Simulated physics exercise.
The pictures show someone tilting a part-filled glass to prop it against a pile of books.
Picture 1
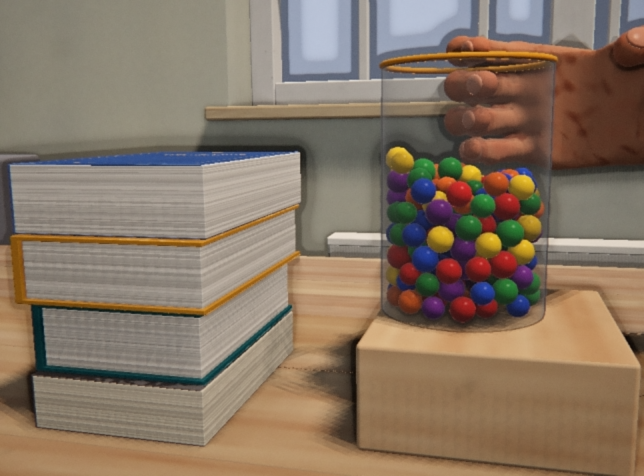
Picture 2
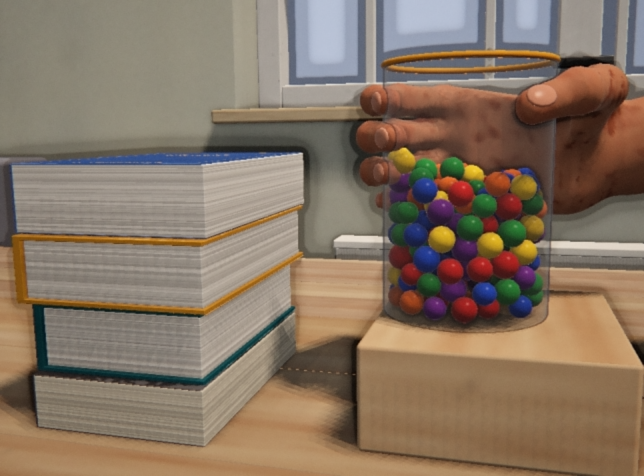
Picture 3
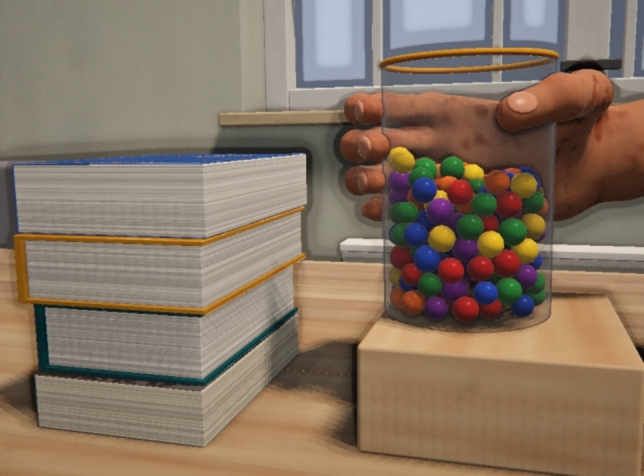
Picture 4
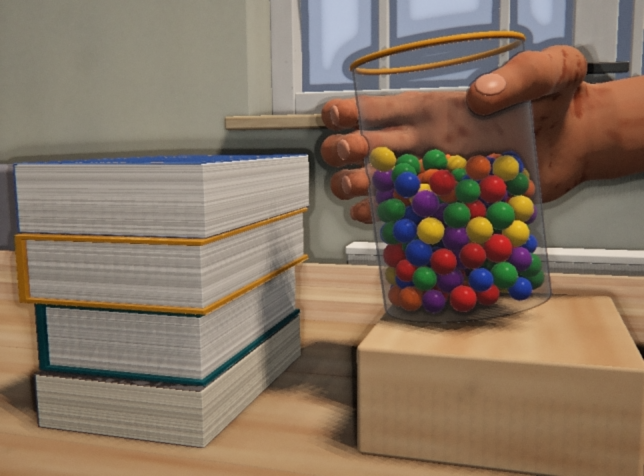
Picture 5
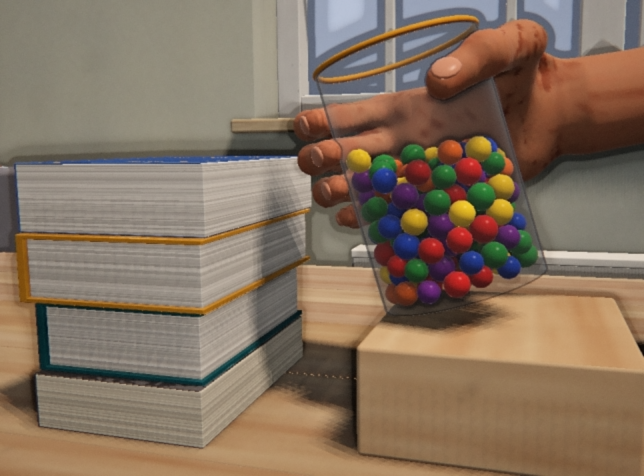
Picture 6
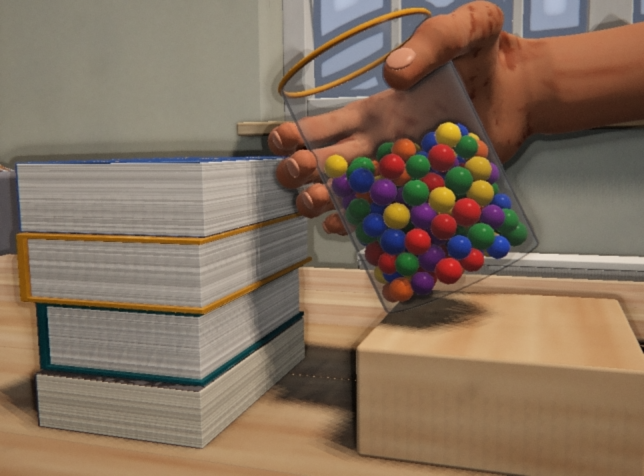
A hand reaches behind a clear glass partly filled with colourful round beads, grips it, and tilts it steadily left toward a pile of four books, its lower edge staying near the wooden block as the beads shift inside.
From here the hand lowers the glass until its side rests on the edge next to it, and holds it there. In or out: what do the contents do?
In the end the load does not come out.
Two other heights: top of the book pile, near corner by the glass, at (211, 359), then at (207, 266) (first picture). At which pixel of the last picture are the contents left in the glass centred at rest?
At about (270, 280), and at (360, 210).
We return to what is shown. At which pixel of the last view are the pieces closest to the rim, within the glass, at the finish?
Close to (323, 178).
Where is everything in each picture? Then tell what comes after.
In the first frame, glass (464, 189), two thirds full of round plastic beads; book pile (178, 187), reaching most of the way up the glass.
In the second frame, glass (466, 189), upright; rim (386, 67); top of the contents (452, 170).
In the third frame, glass (466, 188), upright; rim (385, 67); book pile (182, 188).
In the fourth frame, glass (451, 179), leaning 8°; rim (356, 70); top of the contents (461, 180).
In the fifth frame, glass (429, 170), leaning 17°; rim (320, 80); book pile (185, 189).
In the sixth frame, glass (407, 165), leaning 26°; rim (288, 95); book pile (186, 189), reaching most of the way up the glass.
Then, 0.17 s later than the last frame, the glass leans 35°; everything is still inside.
Then, 0.35 s later than the last frame, the glass rests on the book pile at 39°; everything is still inside.
When it is over, the glass rests on the book pile at 39°; everything is still inside.
